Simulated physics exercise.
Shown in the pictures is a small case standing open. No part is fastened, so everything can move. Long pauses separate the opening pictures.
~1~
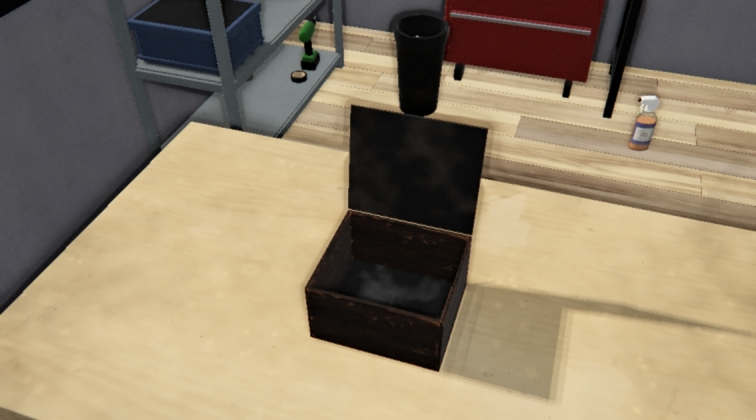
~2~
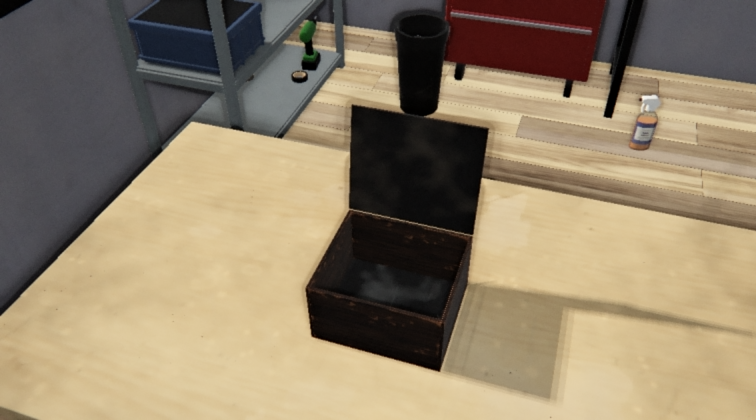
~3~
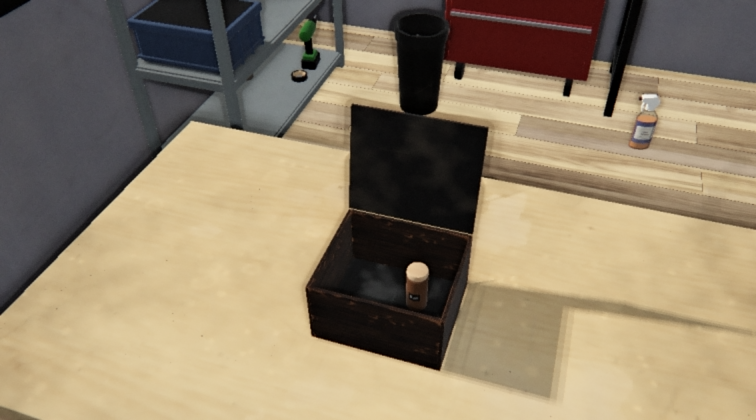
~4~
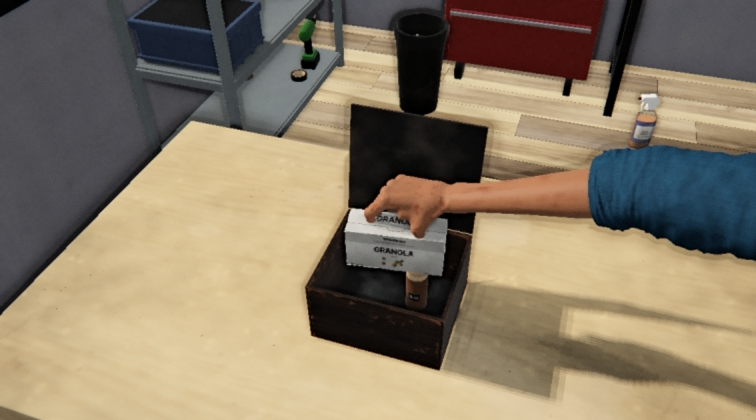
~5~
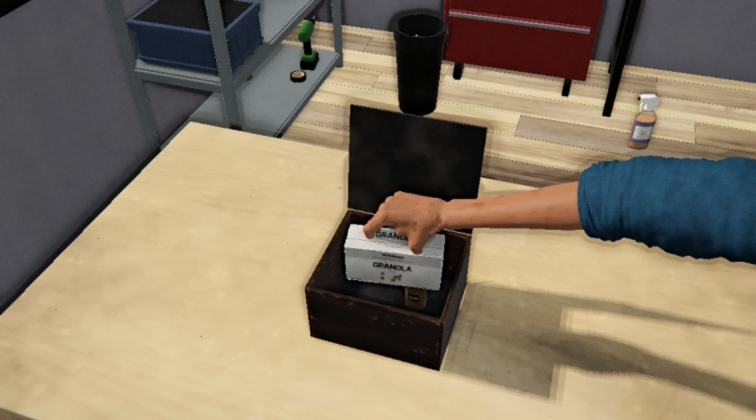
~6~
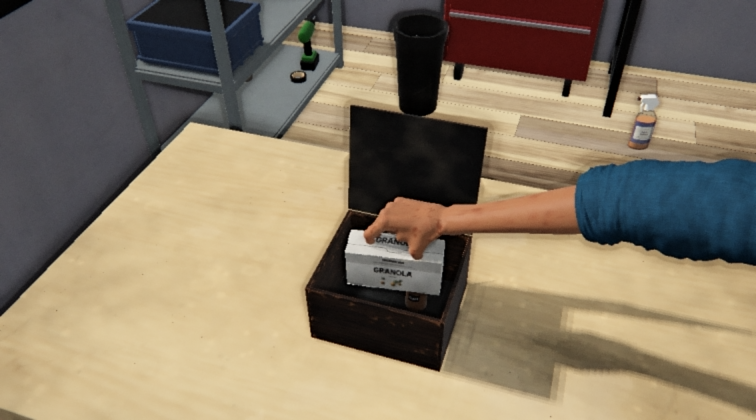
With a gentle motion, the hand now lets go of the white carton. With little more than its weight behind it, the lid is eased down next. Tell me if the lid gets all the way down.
It does.
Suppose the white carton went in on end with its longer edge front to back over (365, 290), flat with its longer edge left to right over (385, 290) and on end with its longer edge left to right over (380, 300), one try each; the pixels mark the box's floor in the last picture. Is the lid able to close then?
Okay, so first it doesn't close, then it closes properly, and last it doesn't close.
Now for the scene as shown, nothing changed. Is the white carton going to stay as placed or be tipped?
Observation: It tilts over.
Then, 0.40 s after the last picture, white carton on its side near (392, 315).
Then, 1.30 s after the last picture, lid 76° above the rim; white carton on its side near (399, 320).
Then, 1.70 s after the last picture, lid 47° above the rim; white carton on its side near (399, 320).
Then, 2.10 s after the last picture, lid 9° above the rim; white carton on its side near (399, 320).
At rest, lid shut; tipped over in the box, white carton; brown shaker in place. Seen from the same camera at the end, white carton near (399, 320).
